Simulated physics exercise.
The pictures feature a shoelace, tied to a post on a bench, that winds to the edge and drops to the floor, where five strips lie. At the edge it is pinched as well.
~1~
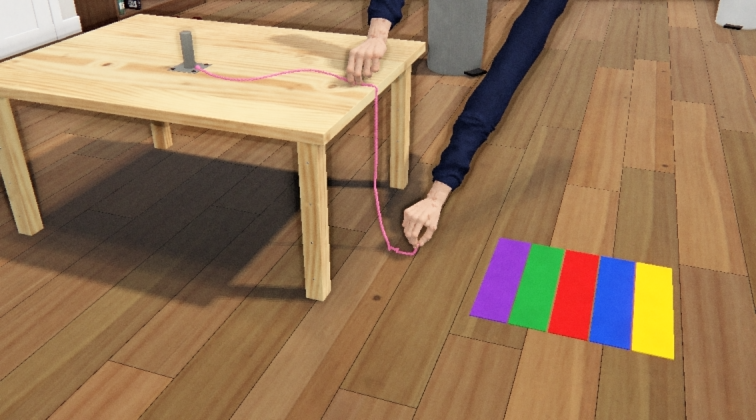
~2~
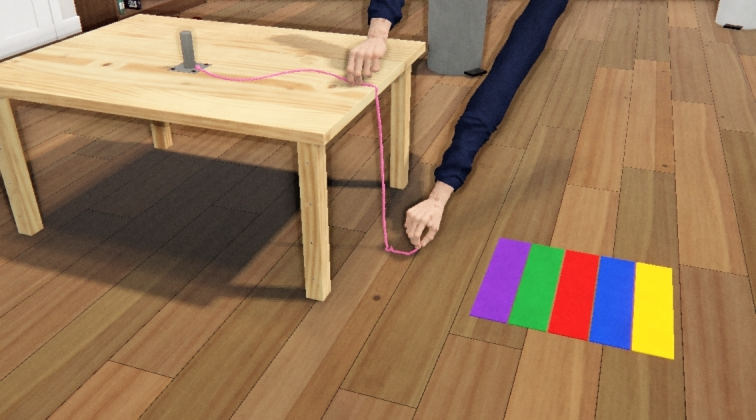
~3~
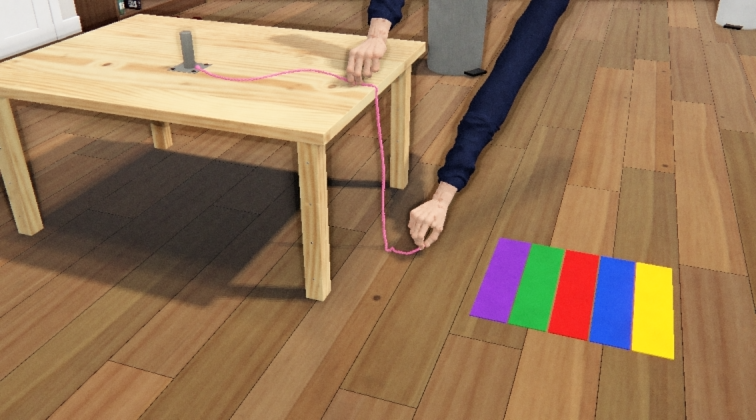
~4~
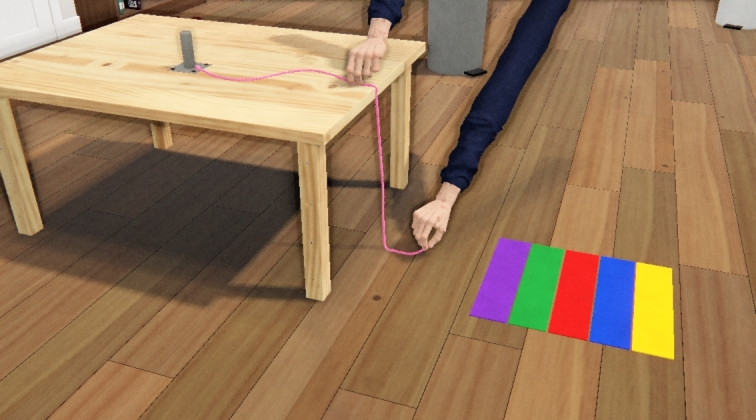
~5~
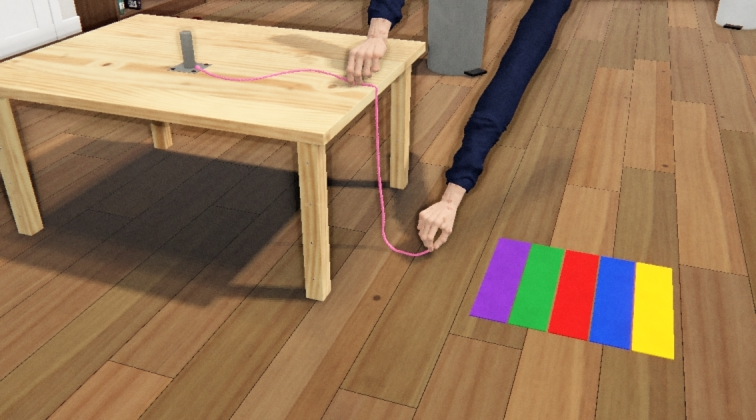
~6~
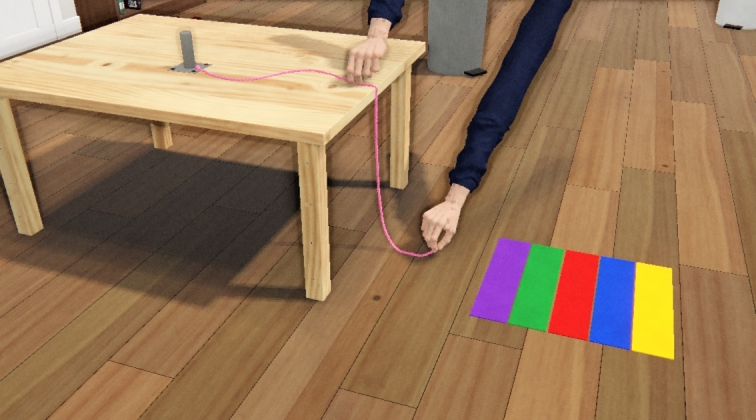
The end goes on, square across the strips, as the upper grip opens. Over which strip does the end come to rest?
Over the red strip.
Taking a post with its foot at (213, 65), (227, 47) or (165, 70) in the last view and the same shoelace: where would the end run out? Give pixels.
The three places are (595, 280), (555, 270) and (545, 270), in that order.
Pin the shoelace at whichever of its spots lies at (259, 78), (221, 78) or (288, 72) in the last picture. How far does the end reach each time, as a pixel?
Result per try (px, approx.): (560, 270); (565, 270); (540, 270).
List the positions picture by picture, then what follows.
In the first frame, end (418, 245); purple (493, 303); green (531, 311); red (571, 319); blue (611, 327); yellow (653, 336).
In the second frame, end (420, 245); shoelace through (215, 76) (275, 75) (338, 77) (378, 108) (383, 176) (385, 234).
In the third frame, end (424, 246).
In the fourth frame, end (427, 246); shoelace through (215, 76) (275, 75) (338, 77) (377, 108) (382, 176) (384, 234).
In the fifth frame, end (433, 247).
In the sixth frame, end (437, 248); shoelace through (215, 76) (275, 75) (338, 77) (376, 108) (378, 176) (387, 235).
Soon after, end near (516, 263); over purple.
Then, end near (554, 270); over green.
At full stretch, end near (575, 274); over red. It gets as far as the red strip.
